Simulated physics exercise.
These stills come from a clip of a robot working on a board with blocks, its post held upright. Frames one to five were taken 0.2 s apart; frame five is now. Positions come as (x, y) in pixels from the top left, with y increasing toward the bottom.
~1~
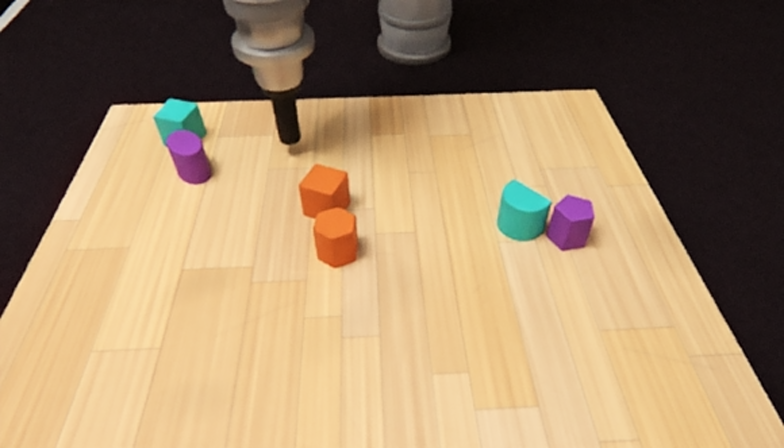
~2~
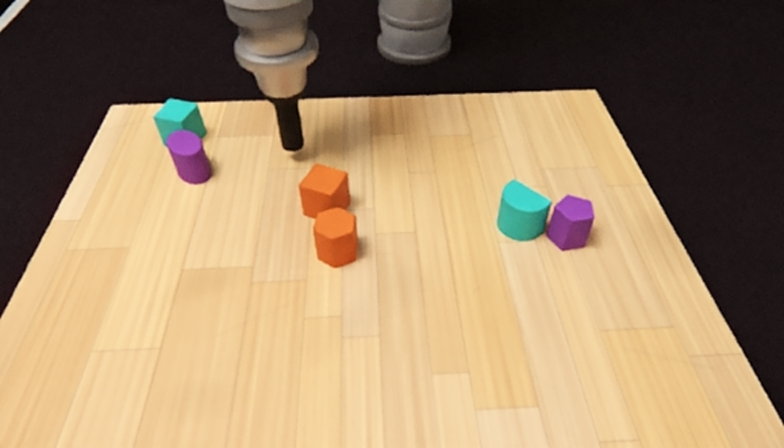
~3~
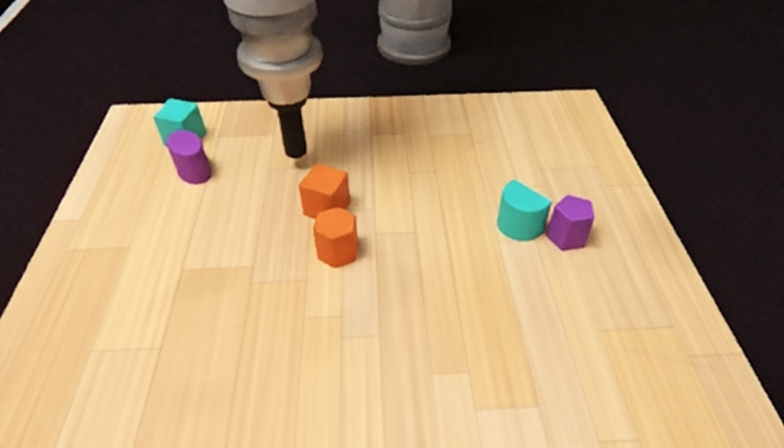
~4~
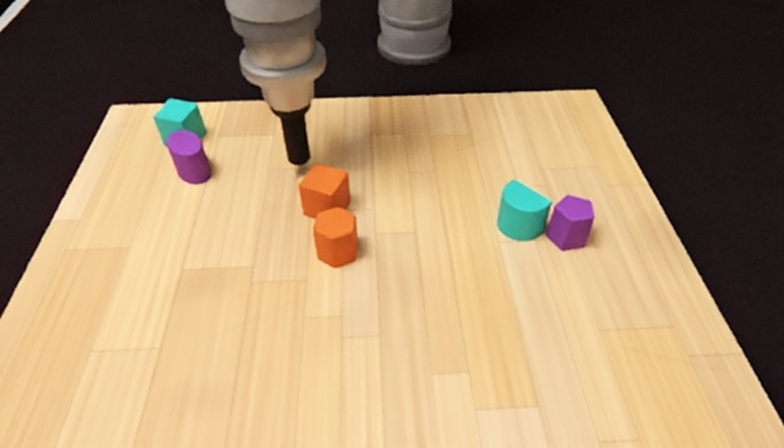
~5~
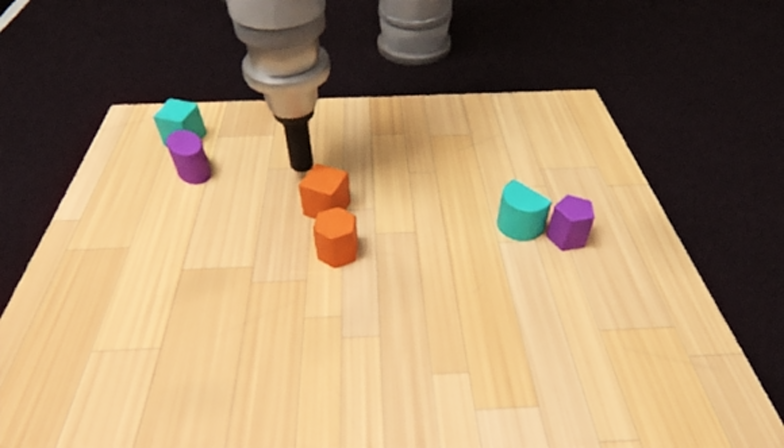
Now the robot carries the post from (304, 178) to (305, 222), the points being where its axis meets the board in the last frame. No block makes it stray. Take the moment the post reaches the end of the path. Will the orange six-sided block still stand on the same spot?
I believe so.
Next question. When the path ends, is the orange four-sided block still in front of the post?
Going by the path, no.
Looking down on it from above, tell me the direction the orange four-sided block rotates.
It is turned anticlockwise.
Halfway along, post at (303, 188); orange four-sided block at (327, 180).
At the end, post at (303, 210); orange four-sided block at (334, 186), turned 25° anticlockwise; orange six-sided block in place.
